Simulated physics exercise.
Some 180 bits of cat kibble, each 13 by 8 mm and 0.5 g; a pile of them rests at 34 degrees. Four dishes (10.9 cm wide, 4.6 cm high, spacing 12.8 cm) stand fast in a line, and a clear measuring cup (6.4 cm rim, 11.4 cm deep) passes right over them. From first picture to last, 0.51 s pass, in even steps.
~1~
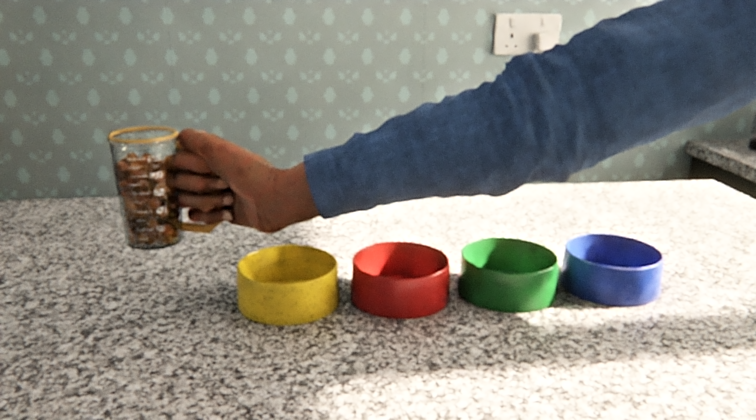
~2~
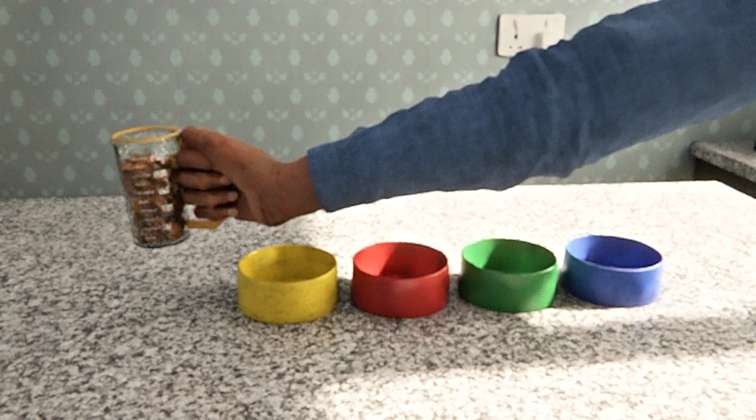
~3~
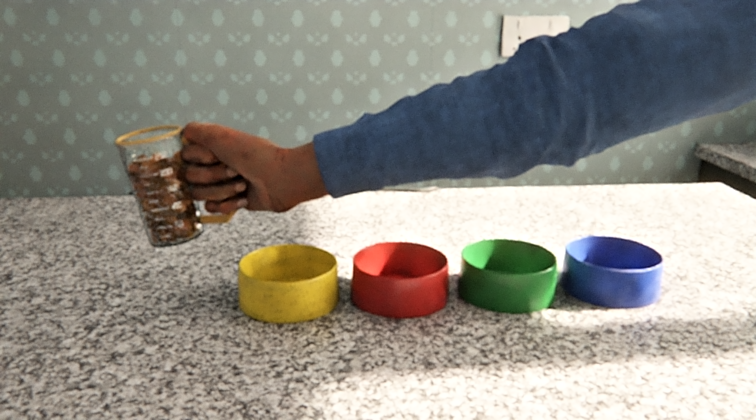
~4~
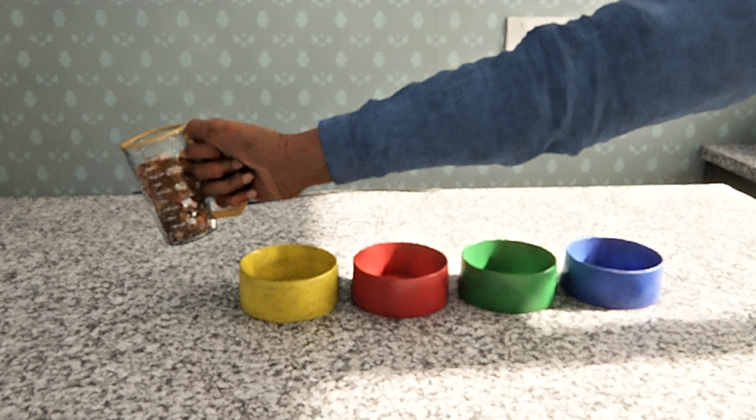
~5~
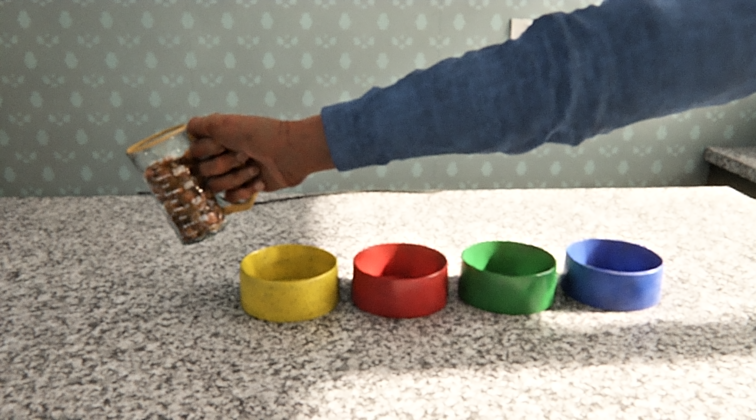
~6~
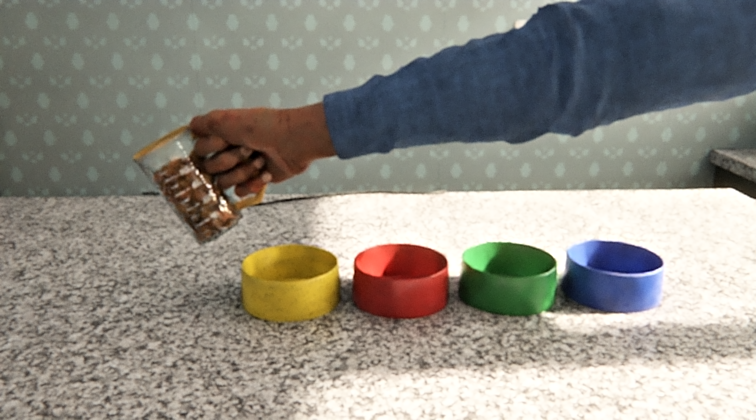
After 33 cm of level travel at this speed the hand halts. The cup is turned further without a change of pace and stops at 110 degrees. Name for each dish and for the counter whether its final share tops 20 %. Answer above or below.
Red dish: Below; blue dish: Below; green dish: Below; yellow dish: Above; on the counter: Above.
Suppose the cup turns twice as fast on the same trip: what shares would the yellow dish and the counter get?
In that case yellow 10; counter 70.
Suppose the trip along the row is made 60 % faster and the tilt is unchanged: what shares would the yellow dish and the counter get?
Then: Yellow 30, counter 10.
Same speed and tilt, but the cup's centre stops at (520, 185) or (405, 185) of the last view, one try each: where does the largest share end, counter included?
Most goes to: Yellow; yellow.
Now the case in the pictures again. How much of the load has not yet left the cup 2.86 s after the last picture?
Some 20 per cent of the load.
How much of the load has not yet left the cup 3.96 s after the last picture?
About 15 per cent.
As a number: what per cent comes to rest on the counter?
Some 30 per cent.
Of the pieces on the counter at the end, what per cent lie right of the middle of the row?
About 0 per cent.
Then, 1.71 s after the last picture, tilt 110 degrees; cup holds 55 %, yellow 15 %.
Then, 2.86 s after the last picture, tilt 110 degrees; cup holds 20 %, yellow 50 %.
Then, 3.96 s after the last picture, tilt 110 degrees; cup holds 15 %, red 5 %, yellow 50 %.
In the end, red 5 %, blue 0 %, green 0 %, yellow 50 %, counter 30 %, cup 15 %.
